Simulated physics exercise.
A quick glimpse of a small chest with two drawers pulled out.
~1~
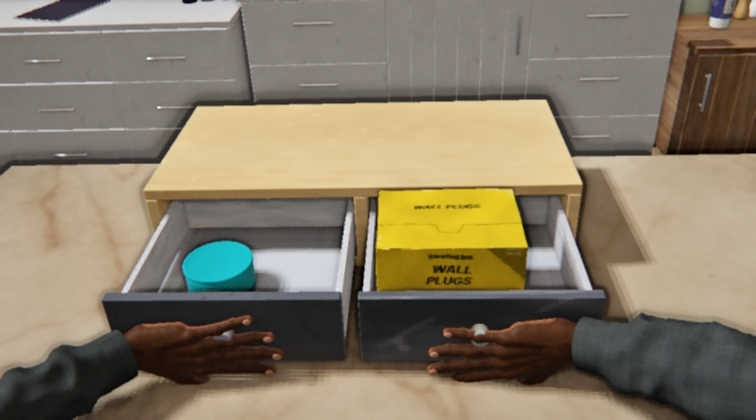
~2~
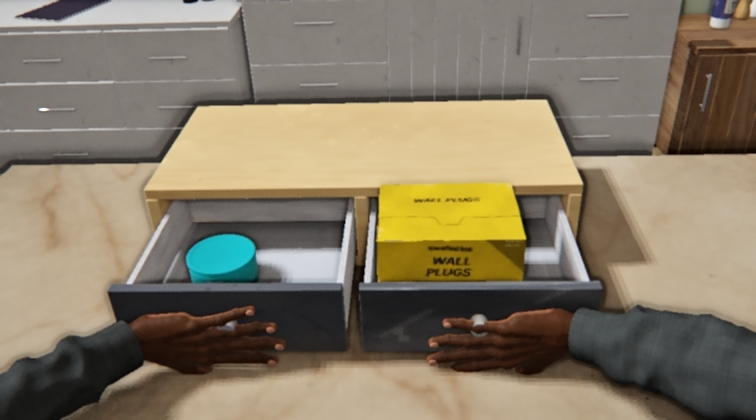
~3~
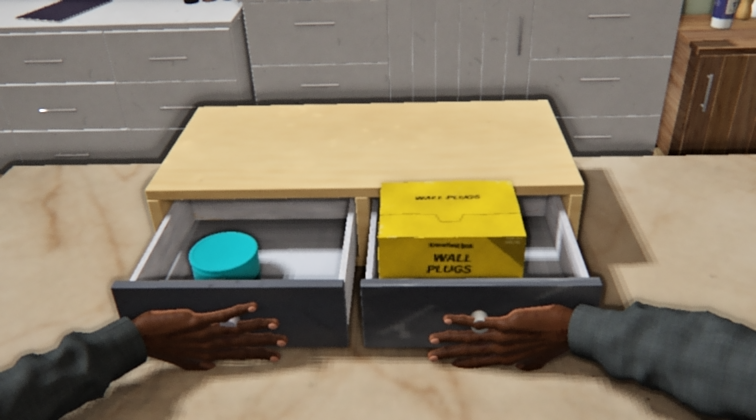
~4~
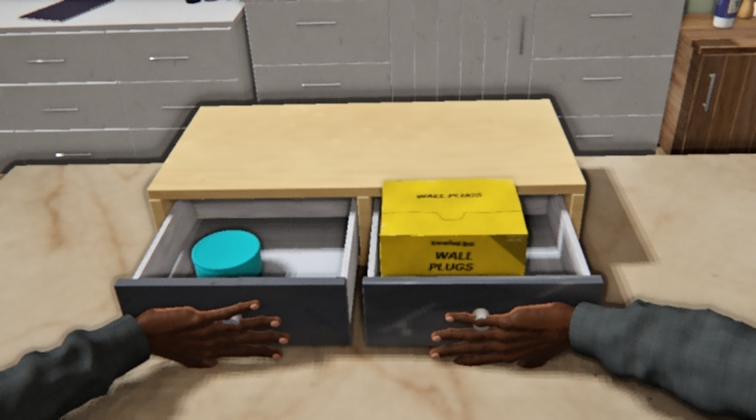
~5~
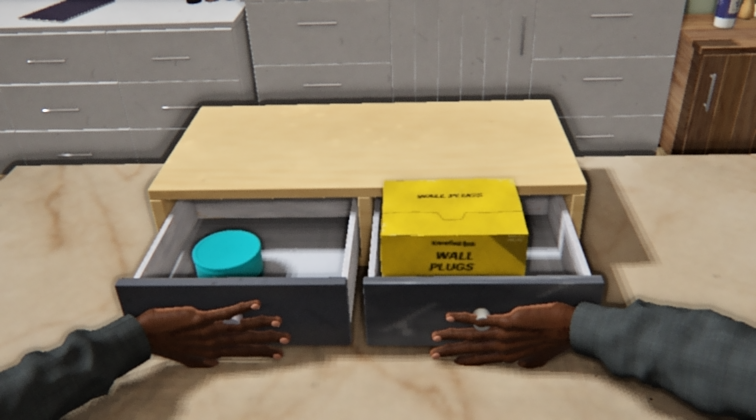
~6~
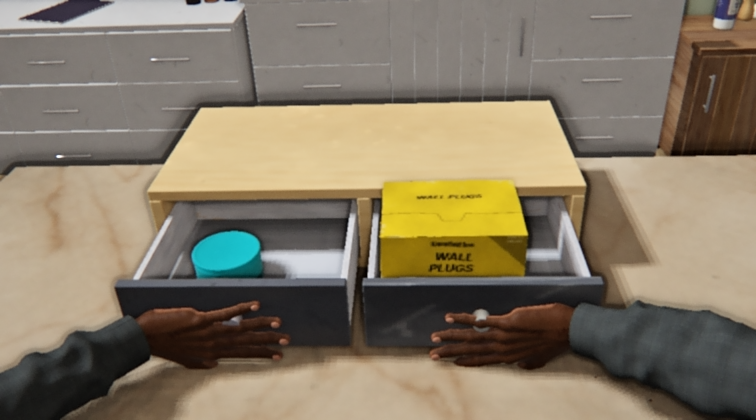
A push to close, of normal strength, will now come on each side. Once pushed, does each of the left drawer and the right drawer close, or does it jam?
In the end, the left drawer closes, the right drawer jams.
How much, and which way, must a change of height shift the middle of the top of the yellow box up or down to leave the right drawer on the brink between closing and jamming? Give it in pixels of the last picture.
Roughly 24 pixels downward.
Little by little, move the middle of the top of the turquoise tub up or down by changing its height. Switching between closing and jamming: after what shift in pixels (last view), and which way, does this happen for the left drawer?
The tipping point sits around 24 pixels higher.
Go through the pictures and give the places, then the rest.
In the first picture, left drawer (249, 263) wide open; right drawer (470, 262) wide open; yellow box (448, 259).
In the second picture, right drawer (469, 254) wide open; turquoise tub (224, 268).
In the third picture, left drawer (254, 253) wide open; chest (368, 178).
In the fourth picture, right drawer (472, 249) wide open; yellow box (450, 247).
In the fifth picture, left drawer (257, 252) wide open; turquoise tub (229, 264).
In the sixth picture, left drawer (256, 253) wide open; right drawer (472, 251) wide open; chest (370, 179).
Then, 0.30 s later than the last frame, left drawer starting in; right drawer starting in.
Then, 0.54 s later than the last frame, left drawer about half in; right drawer stopped, still ajar.
Then, 0.76 s later than the last frame, left drawer nearly in; right drawer stopped, still ajar.
When it is over, the left drawer goes all the way in; the right drawer will not close.
